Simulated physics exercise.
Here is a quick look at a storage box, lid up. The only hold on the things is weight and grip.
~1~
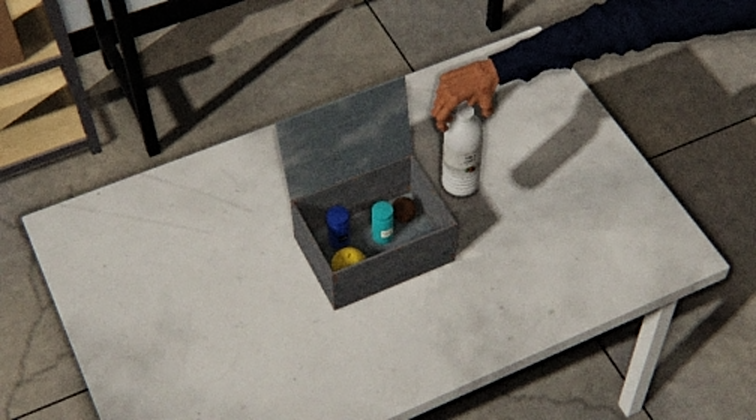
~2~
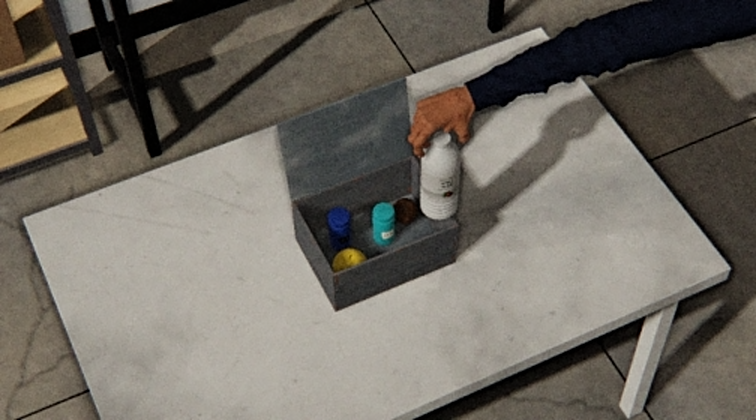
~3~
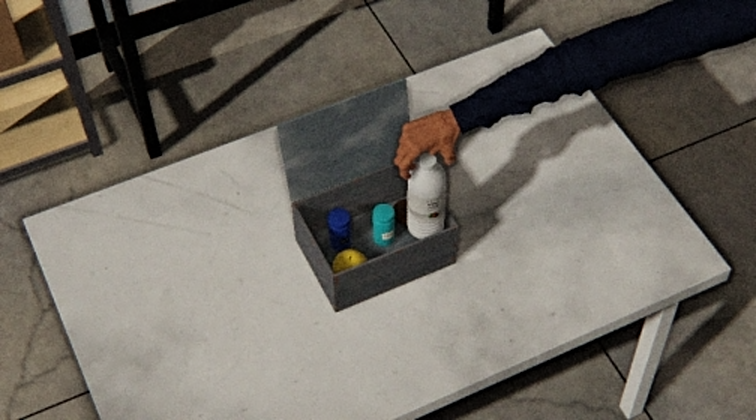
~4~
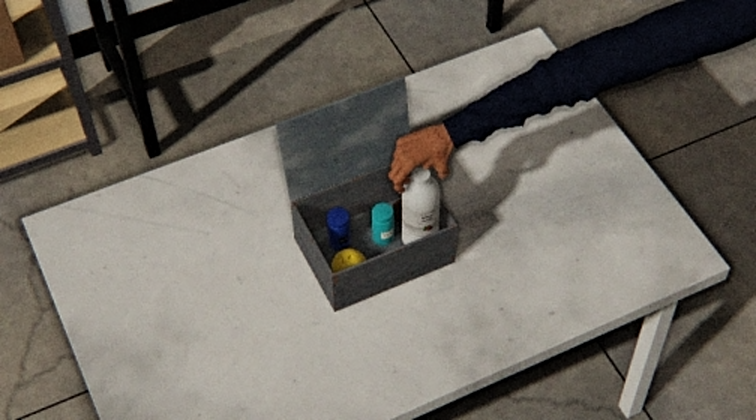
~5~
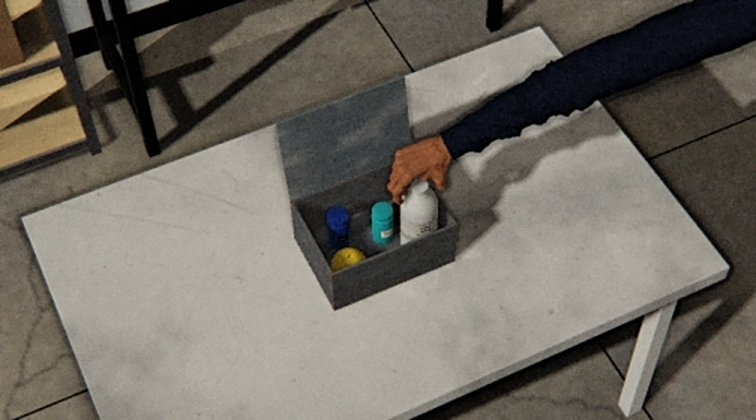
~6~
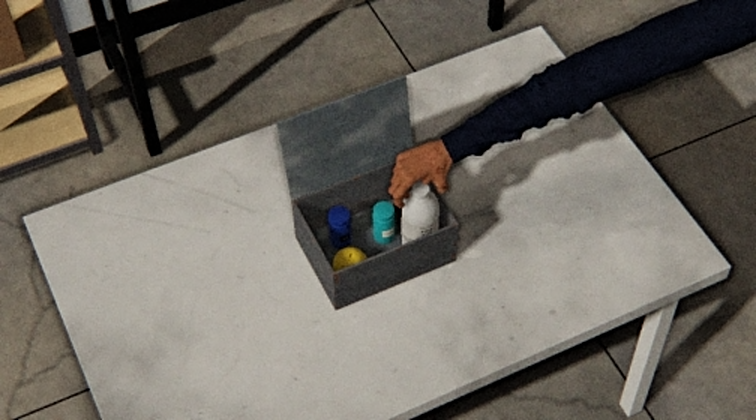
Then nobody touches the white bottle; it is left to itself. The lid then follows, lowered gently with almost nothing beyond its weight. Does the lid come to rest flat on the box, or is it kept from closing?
The lid is kept from closing.
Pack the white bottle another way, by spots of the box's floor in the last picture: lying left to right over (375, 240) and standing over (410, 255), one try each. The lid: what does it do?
First, the lid does shut; second, the lid won't shut.
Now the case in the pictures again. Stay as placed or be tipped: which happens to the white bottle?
The white bottle stays as it was set.
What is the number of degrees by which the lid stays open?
I'd put it at roughly 35°.
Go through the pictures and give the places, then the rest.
The first picture shows coming down; white bottle (463, 148); blue shaker (339, 228).
The second picture shows coming down; white bottle (441, 173); turquoise shaker (384, 224).
The third picture shows coming down; white bottle (427, 194); blue shaker (340, 230).
The fourth picture shows coming down; white bottle (421, 207); turquoise shaker (383, 224).
The fifth picture shows coming down; white bottle (419, 218); blue shaker (339, 228).
The sixth picture shows in place under the hand; white bottle (420, 221); turquoise shaker (384, 223).
Then, 1.40 s later than the last frame, lid 75° above the rim.
Then, 1.70 s later than the last frame, lid 43° above the rim.
When it is over, lid 33° above the rim; all 5 as before. End places, in pixels of the last picture, white bottle near (420, 221).
